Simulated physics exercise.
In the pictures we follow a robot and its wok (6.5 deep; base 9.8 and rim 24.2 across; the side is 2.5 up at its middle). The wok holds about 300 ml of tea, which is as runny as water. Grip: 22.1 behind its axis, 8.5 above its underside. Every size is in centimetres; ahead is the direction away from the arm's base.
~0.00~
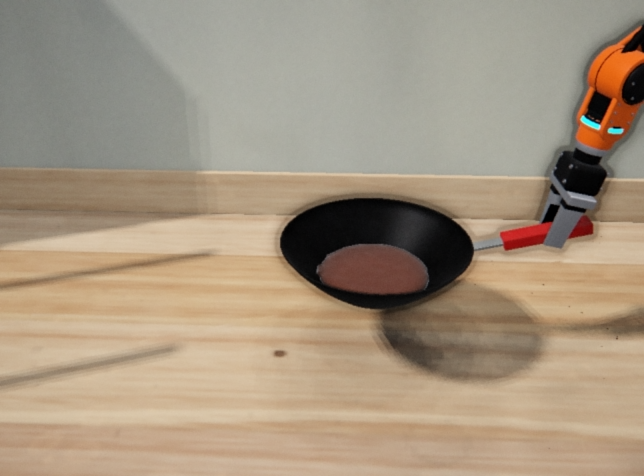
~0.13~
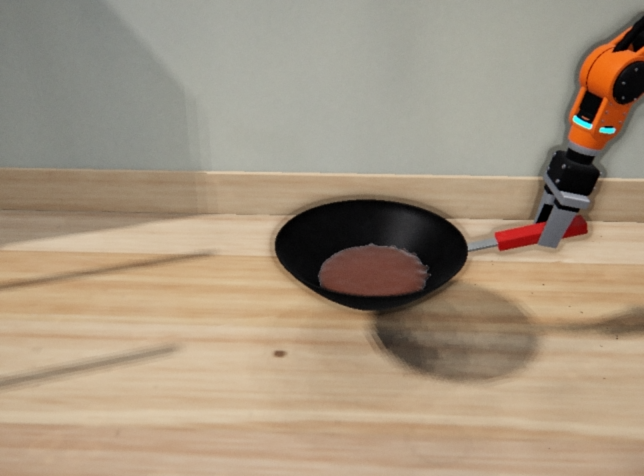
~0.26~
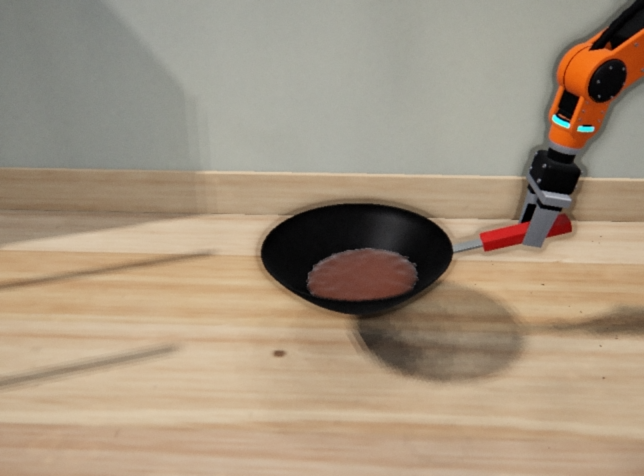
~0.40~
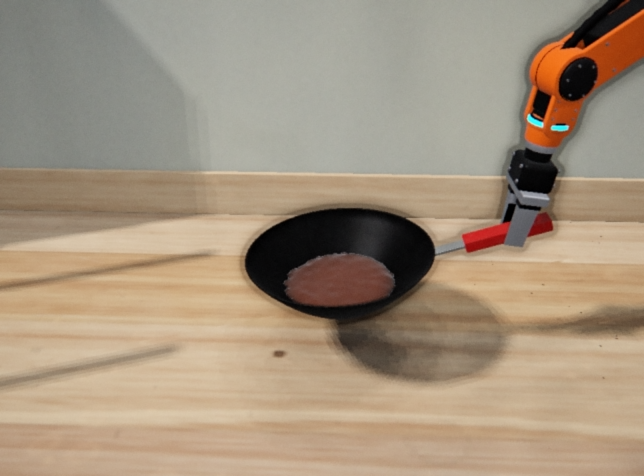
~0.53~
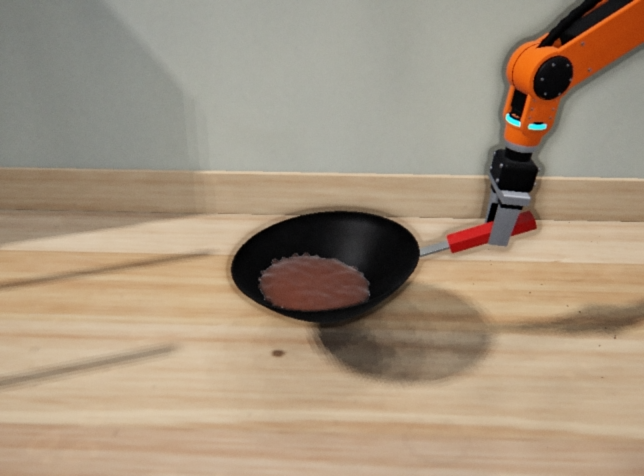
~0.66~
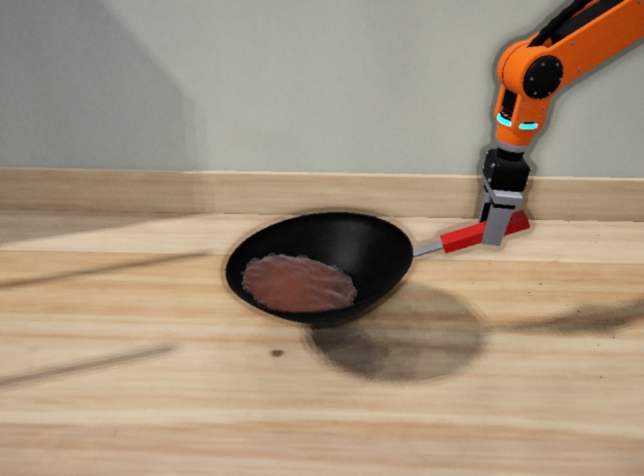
Black wok of reddish-brown liquid moving left above a wooden surface, an orange robot arm gripping its red handle and gradually tilting it.
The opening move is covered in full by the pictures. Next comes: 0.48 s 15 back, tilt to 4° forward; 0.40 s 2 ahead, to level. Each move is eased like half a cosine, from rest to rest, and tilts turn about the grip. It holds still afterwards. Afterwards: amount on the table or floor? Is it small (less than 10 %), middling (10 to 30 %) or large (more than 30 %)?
It is middling.
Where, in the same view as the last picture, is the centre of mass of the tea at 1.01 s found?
Centre: Close to (402, 285) in the last picture.
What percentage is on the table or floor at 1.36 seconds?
I'd say some 0 per cent of it.
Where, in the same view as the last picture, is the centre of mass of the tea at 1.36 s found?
My best guess is about (451, 279).
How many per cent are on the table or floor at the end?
Something like 14 in a hundred.
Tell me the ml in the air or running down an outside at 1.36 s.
It works out to close to 20 ml.
By 1.01 s, tilted 4° forward, liquid up to 11 above the table; 295 ml in the wok.
By 1.36 s, tilted 2° forward, liquid up to 16 above the table; 275 ml in the wok, 20 ml in the air or running down outside.
By 1.74 s, level, liquid up to 16 above the table; 255 ml in the wok, 25 ml on the table or floor, 20 ml in the air or running down outside.
By 2.54 s, level, liquid up to 14 above the table; 250 ml in the wok, 45 ml on the table or floor.
Final state, 250 ml in the wok, 45 ml on the table or floor. That is 15 % on the table or floor.
